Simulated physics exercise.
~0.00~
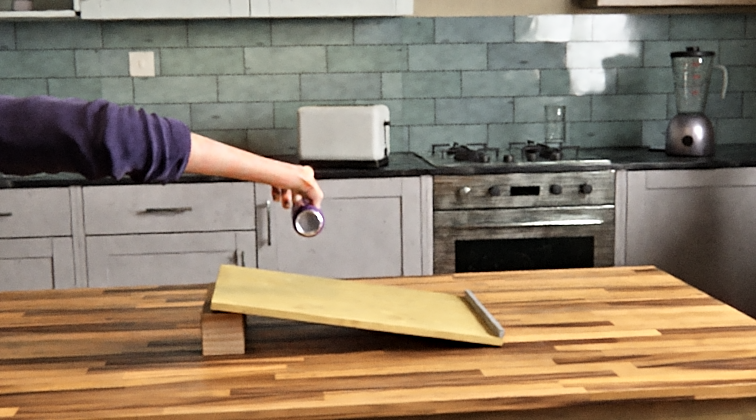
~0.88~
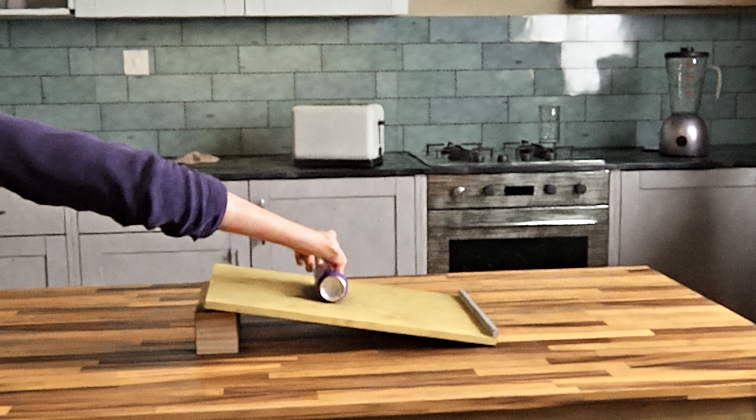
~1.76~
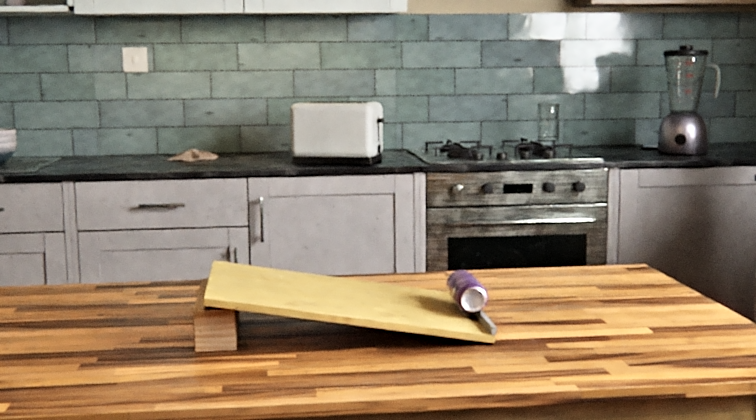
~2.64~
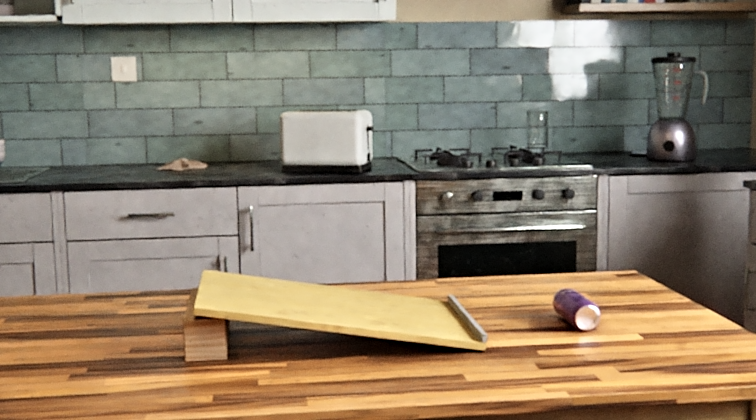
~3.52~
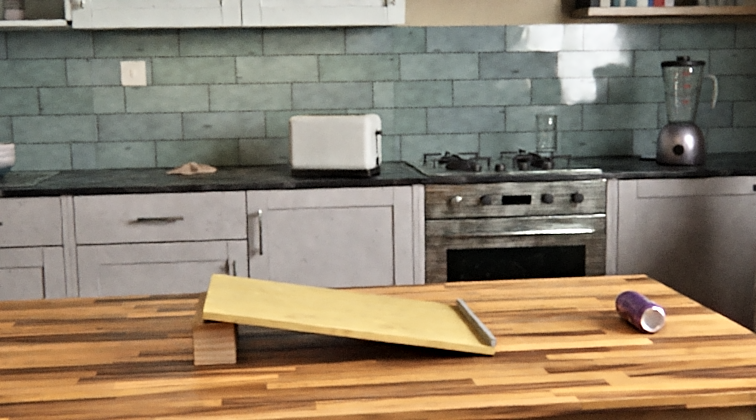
A purple can, held on its side by a hand in a purple sleeve, hovers over a yellowish board sloping down to the right on a striped wooden worktop. The slightly swaying view faces a kitchen with green tiles, pale cupboards, a white toaster, an oven and a blender. The hand lowers the can onto the upper part of the slope, then lets go and leaves the view. The can rolls down to the metal strip at the low edge and passes beyond it. It travels right across the worktop, ending on its side near the right end, while the board stays propped on its block.
